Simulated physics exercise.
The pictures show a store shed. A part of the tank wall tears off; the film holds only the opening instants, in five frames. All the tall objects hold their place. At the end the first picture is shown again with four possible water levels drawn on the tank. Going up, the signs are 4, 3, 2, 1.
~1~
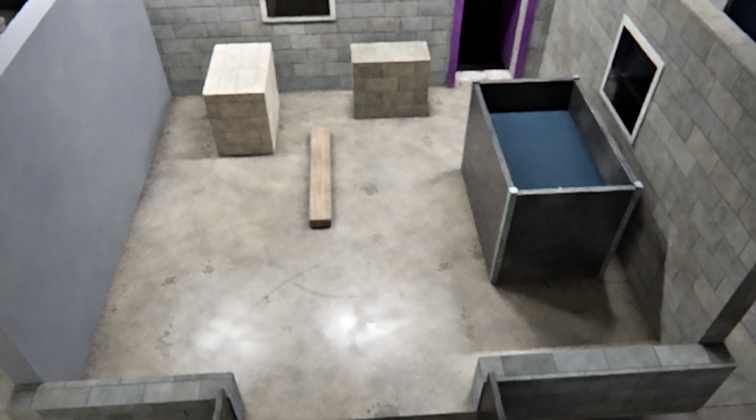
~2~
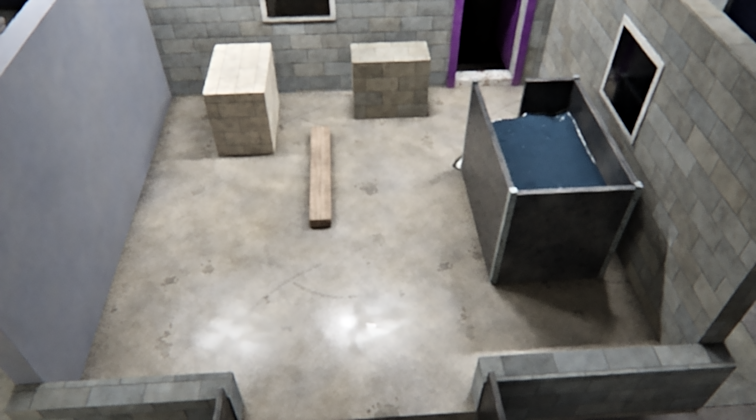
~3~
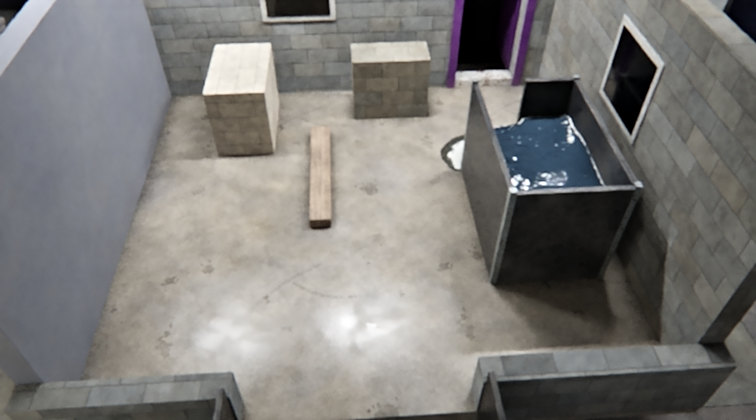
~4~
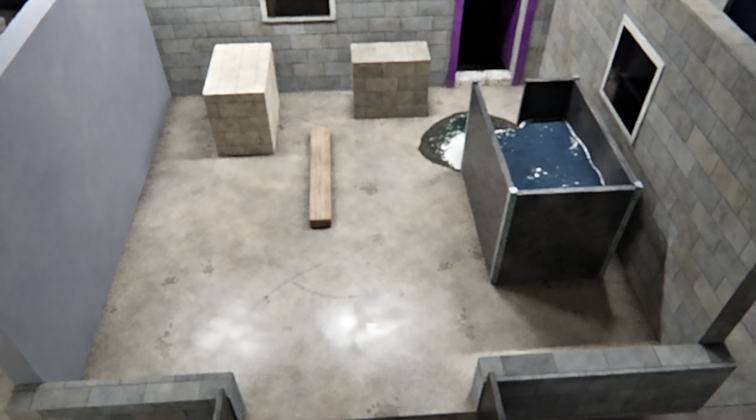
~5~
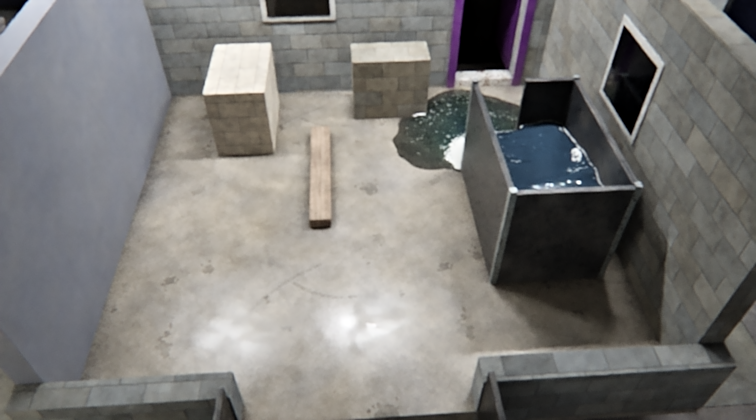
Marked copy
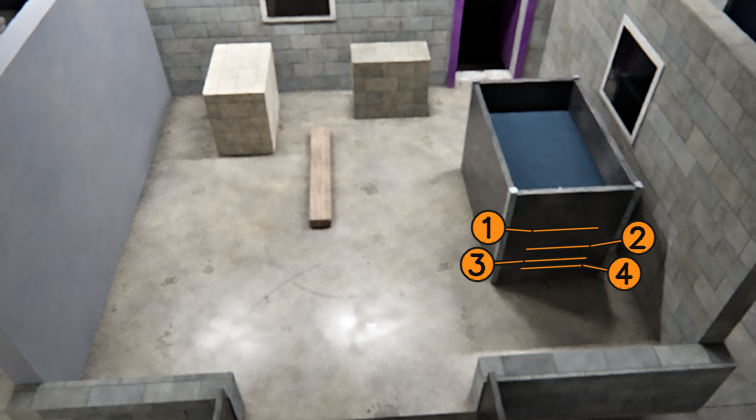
A dark tank's back side opens and water pours out, spreading left across the floor.
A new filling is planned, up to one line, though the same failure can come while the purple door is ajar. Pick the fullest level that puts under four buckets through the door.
The answer is level 3.
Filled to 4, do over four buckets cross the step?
No.
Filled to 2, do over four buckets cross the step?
Yes.
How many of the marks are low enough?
Two of them.
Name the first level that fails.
That is level 2.
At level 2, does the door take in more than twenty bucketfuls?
No.
In orange, 1 at (564, 229); 2 at (558, 247); 3 at (554, 259); 4 at (552, 267); from the bottom up 4, 3, 2, 1.
With 1, dozens of bucketfuls pour in.
With 2, about 8 bucketfuls get in.
With 3, a splash gets over, under a bucket.
With 4, nothing gets over.
